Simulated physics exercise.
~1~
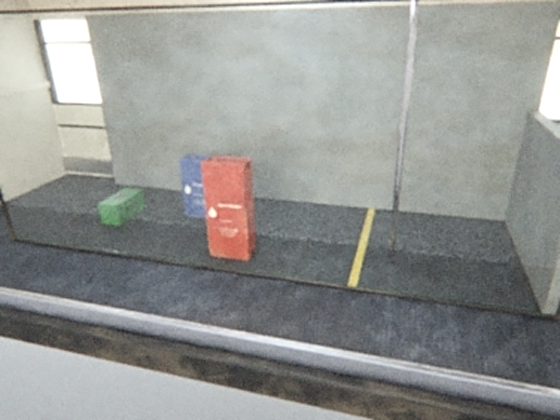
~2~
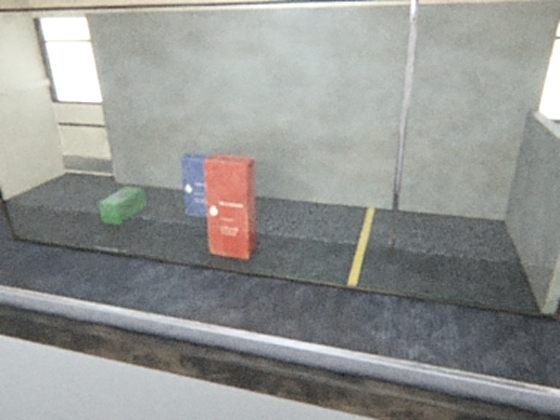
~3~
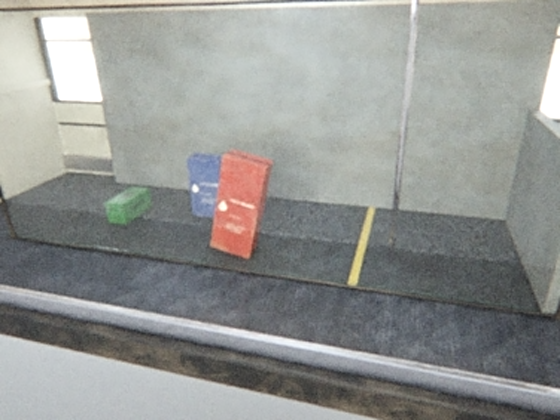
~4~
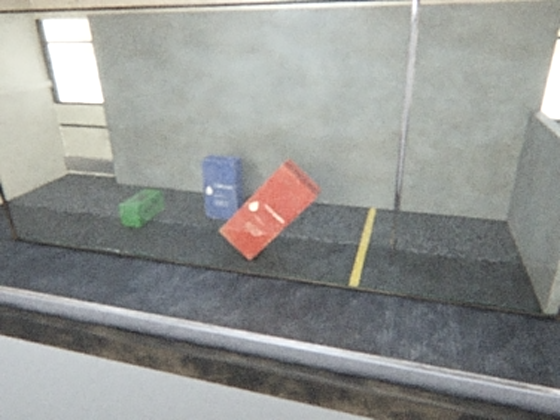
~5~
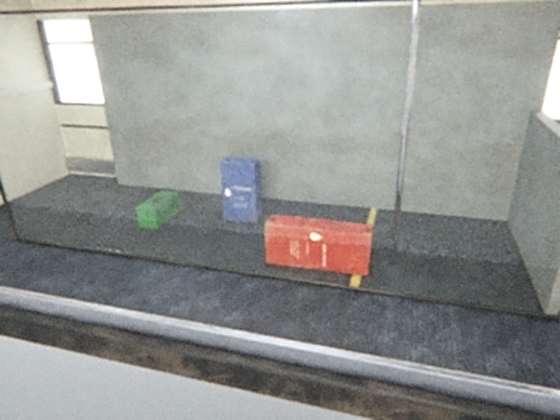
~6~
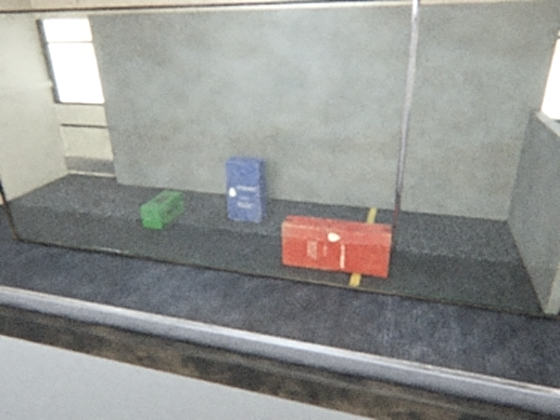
Red tall box tipping over to the right and sliding on its side onto a yellow line, blue box staying upright, green box sliding.
